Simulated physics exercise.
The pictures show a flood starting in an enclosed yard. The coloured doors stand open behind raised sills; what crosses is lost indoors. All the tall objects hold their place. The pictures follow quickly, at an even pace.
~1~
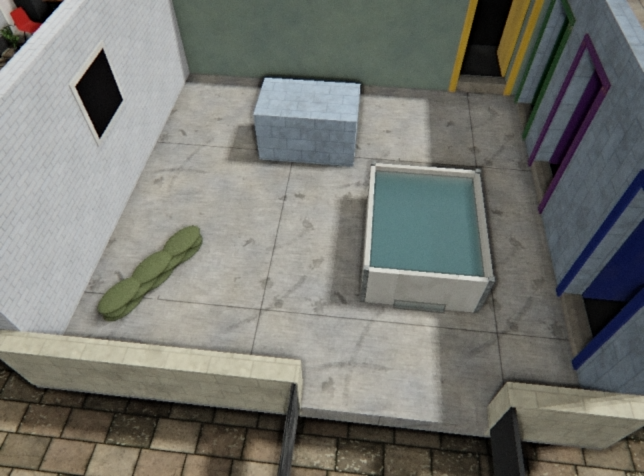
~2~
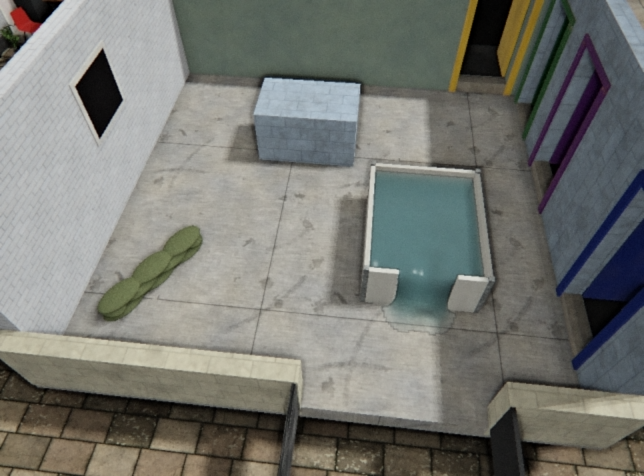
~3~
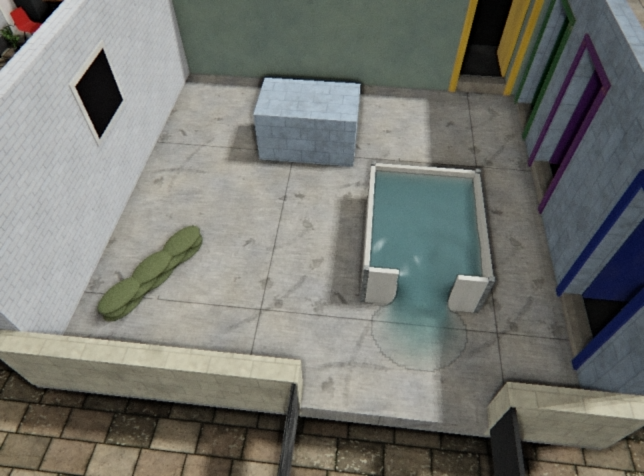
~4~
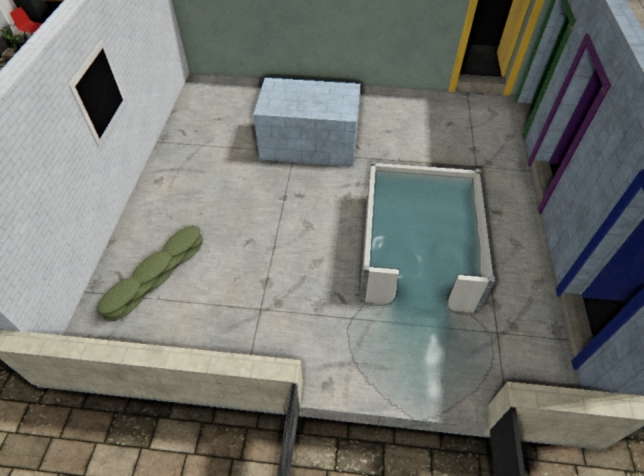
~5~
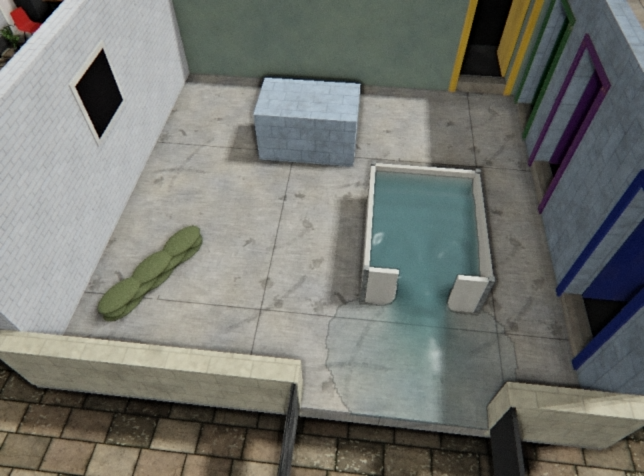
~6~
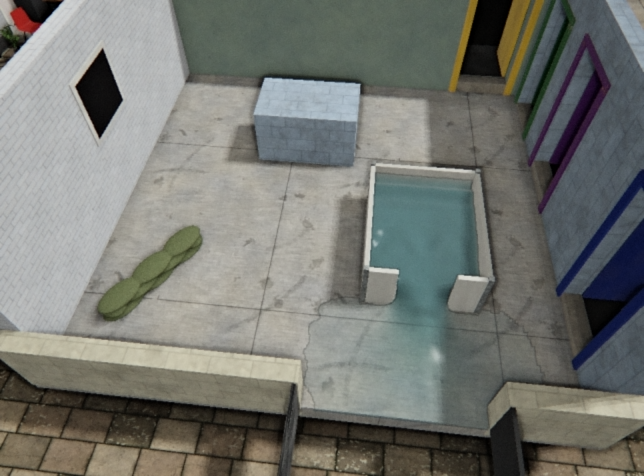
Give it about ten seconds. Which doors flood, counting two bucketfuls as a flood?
One by one: The blue door holds within the limit; the green door holds within the limit; the yellow door holds within the limit; the purple door holds within the limit.
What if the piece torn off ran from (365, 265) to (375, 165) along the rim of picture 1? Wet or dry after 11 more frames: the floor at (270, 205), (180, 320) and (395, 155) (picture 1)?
As listed: Flooded, flooded, not flooded.
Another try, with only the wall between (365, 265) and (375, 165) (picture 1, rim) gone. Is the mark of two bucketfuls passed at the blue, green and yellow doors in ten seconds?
One by one: Blue keeps below it, green floods, yellow keeps below it.
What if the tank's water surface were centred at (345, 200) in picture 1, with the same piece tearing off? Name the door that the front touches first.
I say the blue-painted one.
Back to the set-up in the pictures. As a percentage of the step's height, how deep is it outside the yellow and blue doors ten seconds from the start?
Roughly 20 per cent, then 20 per cent.
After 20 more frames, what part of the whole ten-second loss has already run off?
About 60 per cent.
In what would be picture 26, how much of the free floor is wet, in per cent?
Near 20 in a hundred.
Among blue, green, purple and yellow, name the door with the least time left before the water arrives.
It is the blue-painted one.
A moment on, water covers 10 % of the floor; the blue door not reached, the green door not reached, the yellow door not reached, the purple door not reached.
Next, water covers 15 % of the floor; the blue door wet at the sill, nothing in, the green door not reached, the yellow door not reached, the purple door not reached.
Then, water covers 20 % of the floor; the blue door wet at the sill, nothing in, the green door not reached, the yellow door not reached, the purple door wet at the sill, nothing in.
Later, water covers 25 % of the floor; the blue door wet at the sill, nothing in, the green door wet at the sill, nothing in, the yellow door not reached, the purple door wet at the sill, nothing in.
In the end, water covers 30 % of the floor; the blue door wet at the sill, nothing in, the green door wet at the sill, nothing in, the yellow door wet at the sill, nothing in, the purple door wet at the sill, nothing in.
